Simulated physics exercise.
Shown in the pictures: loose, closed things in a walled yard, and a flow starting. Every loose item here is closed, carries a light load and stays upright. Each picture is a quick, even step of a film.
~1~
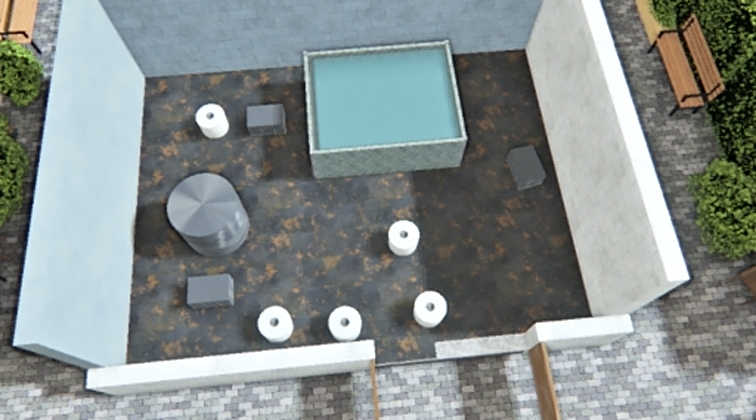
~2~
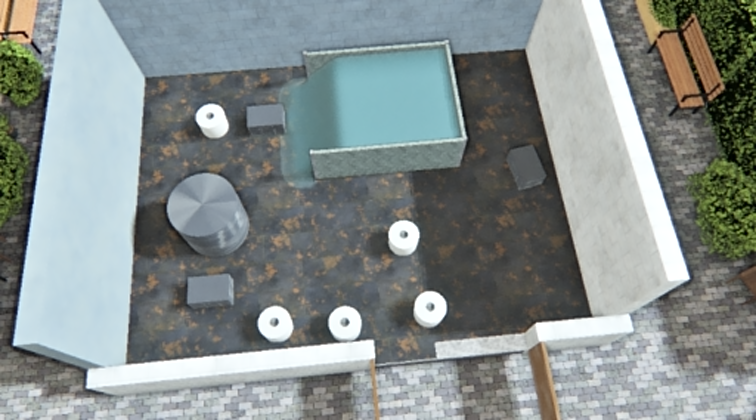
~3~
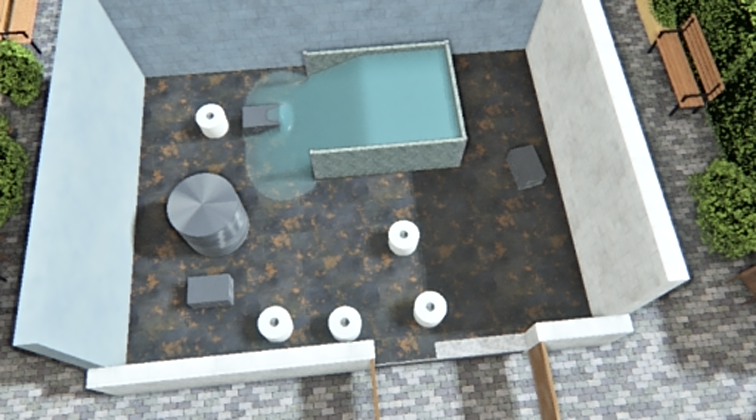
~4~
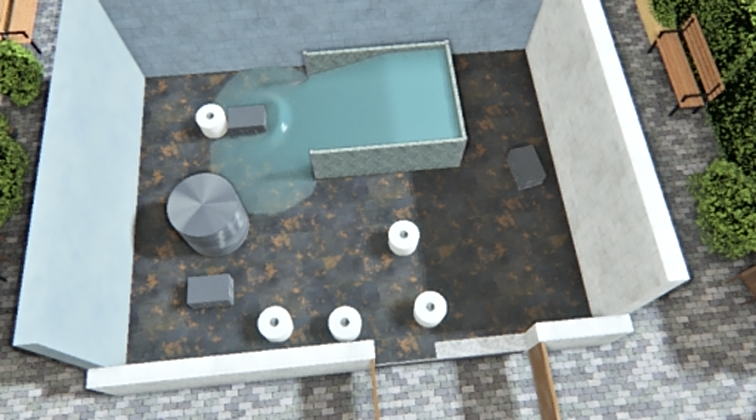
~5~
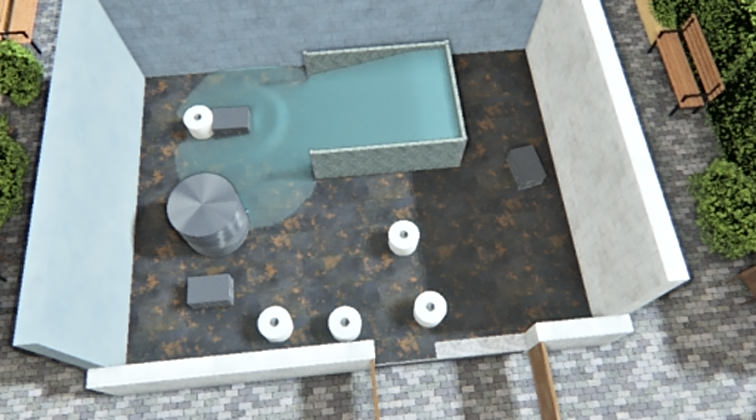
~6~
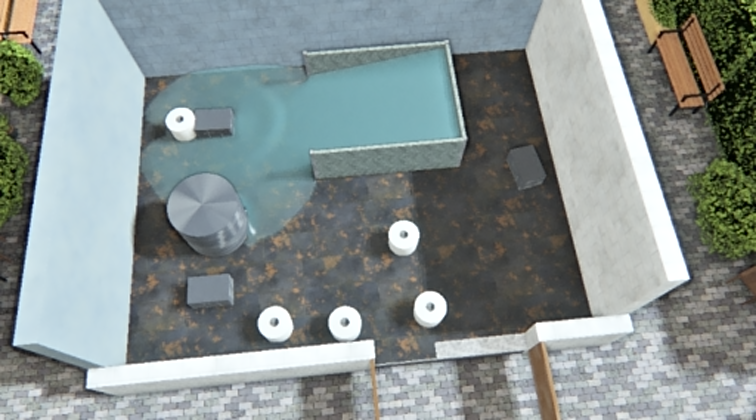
Water pours leftward from a pale-rimmed basin at the back of a walled yard with a dark, rust-flecked floor, seen from high above by a still camera. White cylinders and grey blocks stand around the floor, with a large grey drum at left. The spreading sheet pushes the nearest grey block left to the white cylinder beside it, then both slide left while the drum and other objects stay put.
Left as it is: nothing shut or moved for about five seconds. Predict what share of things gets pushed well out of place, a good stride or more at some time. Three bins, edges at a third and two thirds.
I expect the share pushed well aside to be two thirds or higher.
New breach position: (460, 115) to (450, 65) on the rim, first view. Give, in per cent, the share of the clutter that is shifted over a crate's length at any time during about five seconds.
Near 60 in a hundred.
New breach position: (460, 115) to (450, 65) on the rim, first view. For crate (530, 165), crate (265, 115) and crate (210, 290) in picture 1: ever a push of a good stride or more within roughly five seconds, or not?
Got that far, never got that far, never got that far.
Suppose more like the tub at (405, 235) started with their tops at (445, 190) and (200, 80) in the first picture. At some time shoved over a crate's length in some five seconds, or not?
In order: Hardly budges, then shoved clear.
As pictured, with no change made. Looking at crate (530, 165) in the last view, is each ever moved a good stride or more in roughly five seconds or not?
Note - displacement: Not the full distance.
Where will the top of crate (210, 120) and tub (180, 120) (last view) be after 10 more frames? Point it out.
Roughly (185, 97) for the first, roughly (150, 122) for the second.
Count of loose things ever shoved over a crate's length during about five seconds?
I get 7.
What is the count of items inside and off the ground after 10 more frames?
The total is 2.
A moment on, 2 of 8 are well off their spots; 1 afloat.
Next, 2 of 8 are well off their spots; 2 afloat.
Later, 5 of 8 are well off their spots; 4 afloat.
In the end, 7 of 8 are well off their spots, and 7 have been at some point; 6 afloat.
